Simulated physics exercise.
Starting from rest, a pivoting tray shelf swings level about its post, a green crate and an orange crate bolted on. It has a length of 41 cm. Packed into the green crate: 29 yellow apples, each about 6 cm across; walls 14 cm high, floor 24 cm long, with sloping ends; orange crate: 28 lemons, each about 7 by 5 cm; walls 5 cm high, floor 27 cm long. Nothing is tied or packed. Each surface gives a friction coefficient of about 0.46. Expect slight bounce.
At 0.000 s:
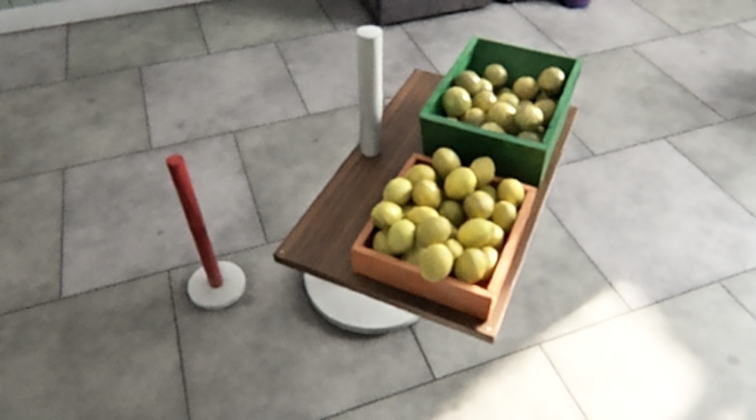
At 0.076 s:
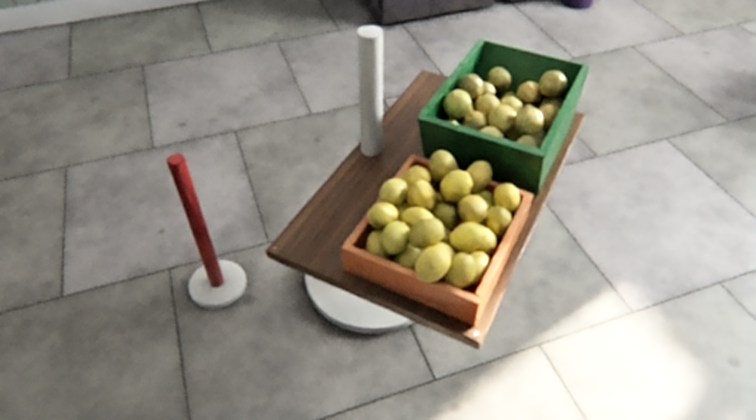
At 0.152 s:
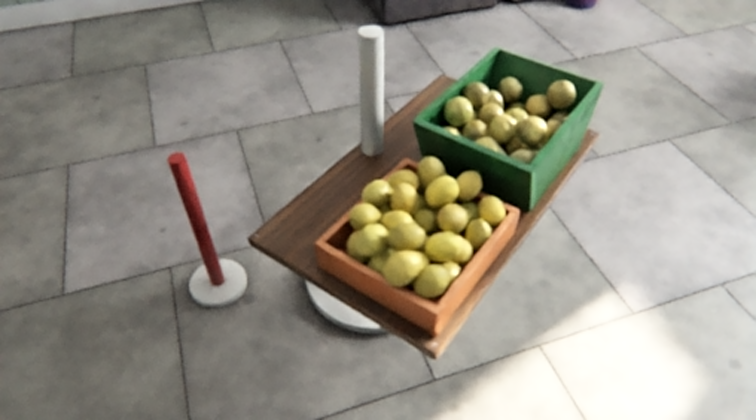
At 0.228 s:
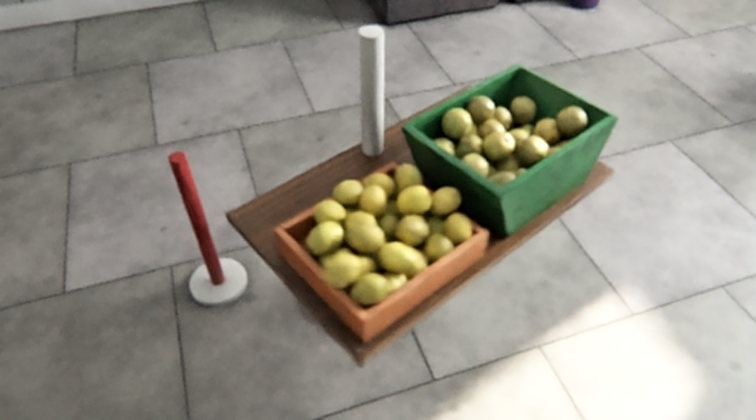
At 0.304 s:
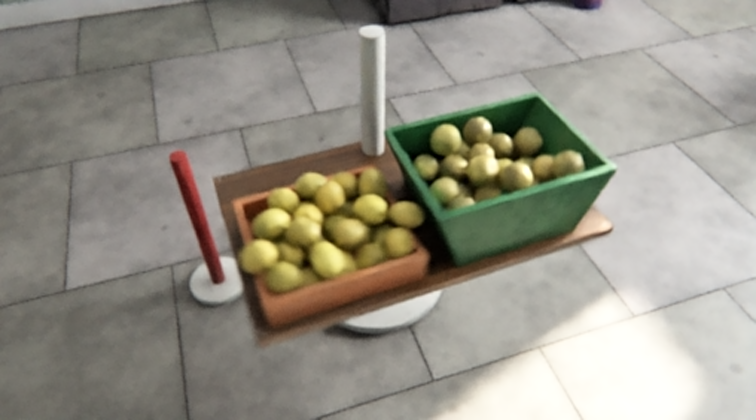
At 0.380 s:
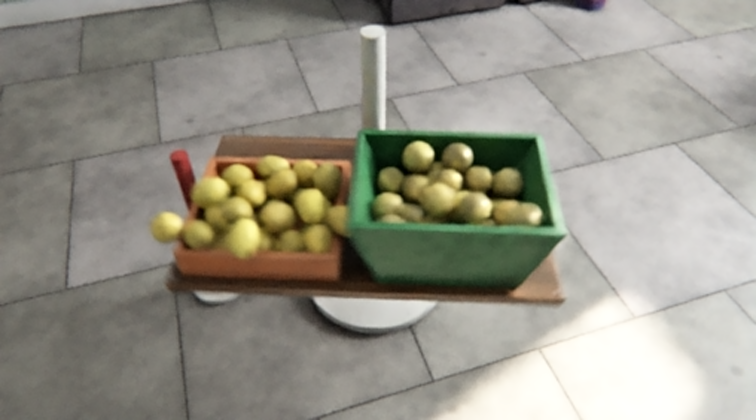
Wooden tray shelf carrying green and orange crates of yellowish fruit swinging clockwise around its post, fruit spilling from the orange crate.
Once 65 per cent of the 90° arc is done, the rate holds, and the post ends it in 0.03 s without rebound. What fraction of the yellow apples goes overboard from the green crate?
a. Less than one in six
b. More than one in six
The answer is a.
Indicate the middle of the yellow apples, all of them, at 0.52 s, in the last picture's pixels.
In the last view they're centred near (382, 220).
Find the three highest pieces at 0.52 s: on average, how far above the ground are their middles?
Their middles average near 62 cm high.
After 0.44 s, end of the swing.
After 0.52 s, green crate 29 in, 0 out and orange crate 23 in, 5 out.
After 0.64 s, green crate 29 in, 0 out and orange crate 20 in, 8 out.
After 0.86 s, green crate 29 in, 0 out and orange crate 18 in, 10 out.
Outcome (at 1.30 s), green crate 29 in, 0 out and orange crate 18 in, 10 out. Asked share, 0 of 29, 0 per cent.
